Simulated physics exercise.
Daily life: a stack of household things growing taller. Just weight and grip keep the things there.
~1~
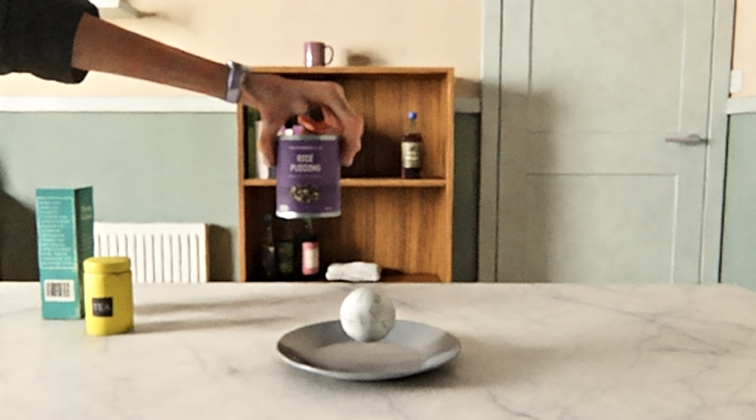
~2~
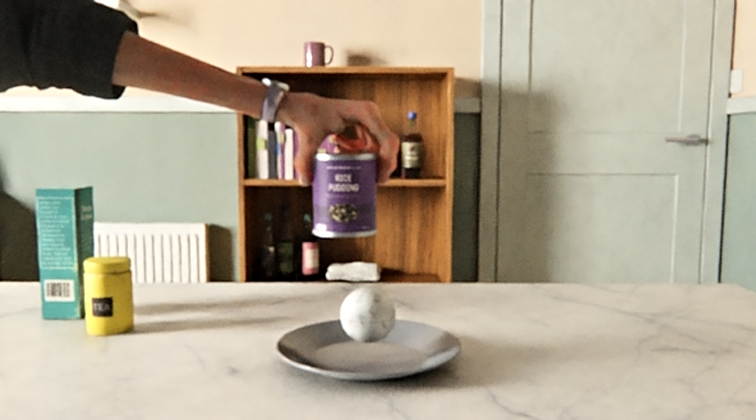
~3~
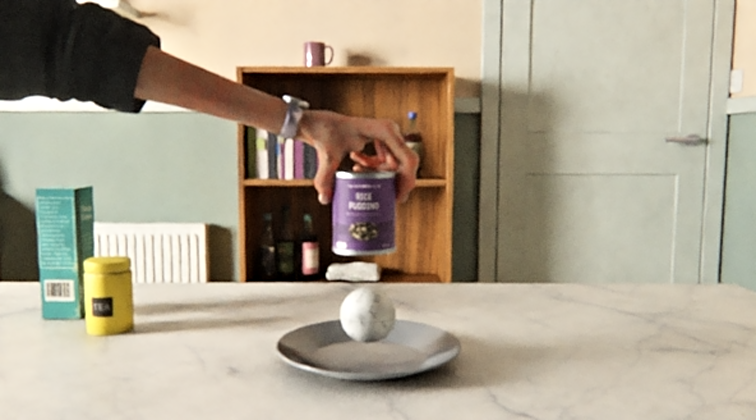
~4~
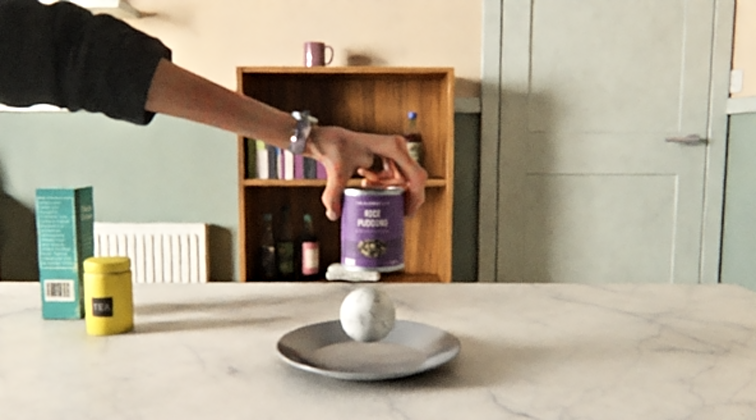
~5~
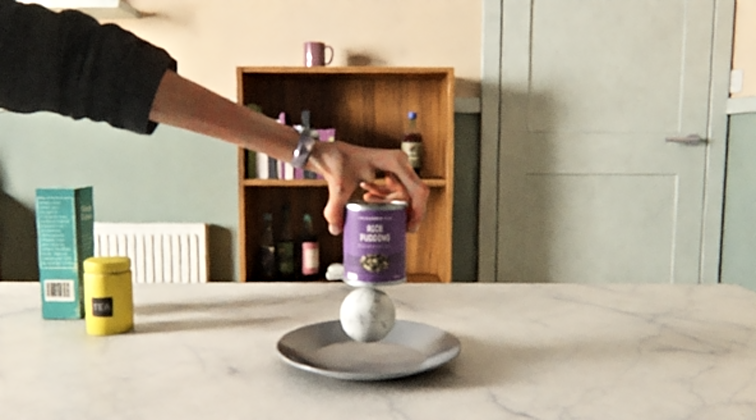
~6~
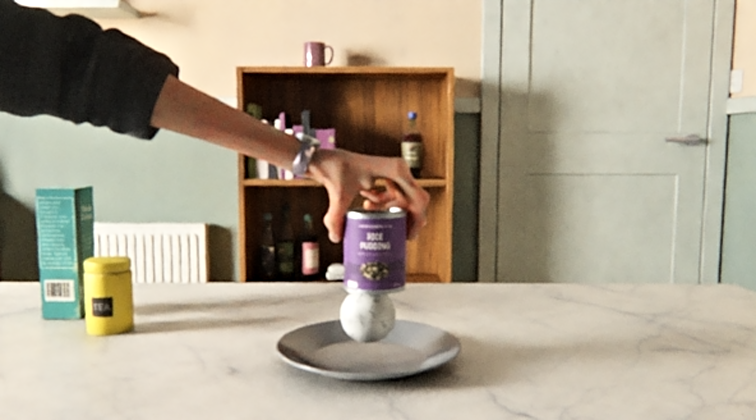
Purple tin of rice pudding being lowered by a hand from the left onto a pale ball on a grey plate.
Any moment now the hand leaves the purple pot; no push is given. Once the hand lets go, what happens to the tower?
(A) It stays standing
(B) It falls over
(B) It falls over.
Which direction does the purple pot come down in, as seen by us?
Rightwards.
Then, 0.50 s later than the last frame, purple pot now fallen.
Then, 0.60 s later than the last frame, things are still on the move.
When it is over, fallen, purple pot; the other 4 as before. End places, in pixels of the last picture, purple pot near (545, 324). The pile gives way.
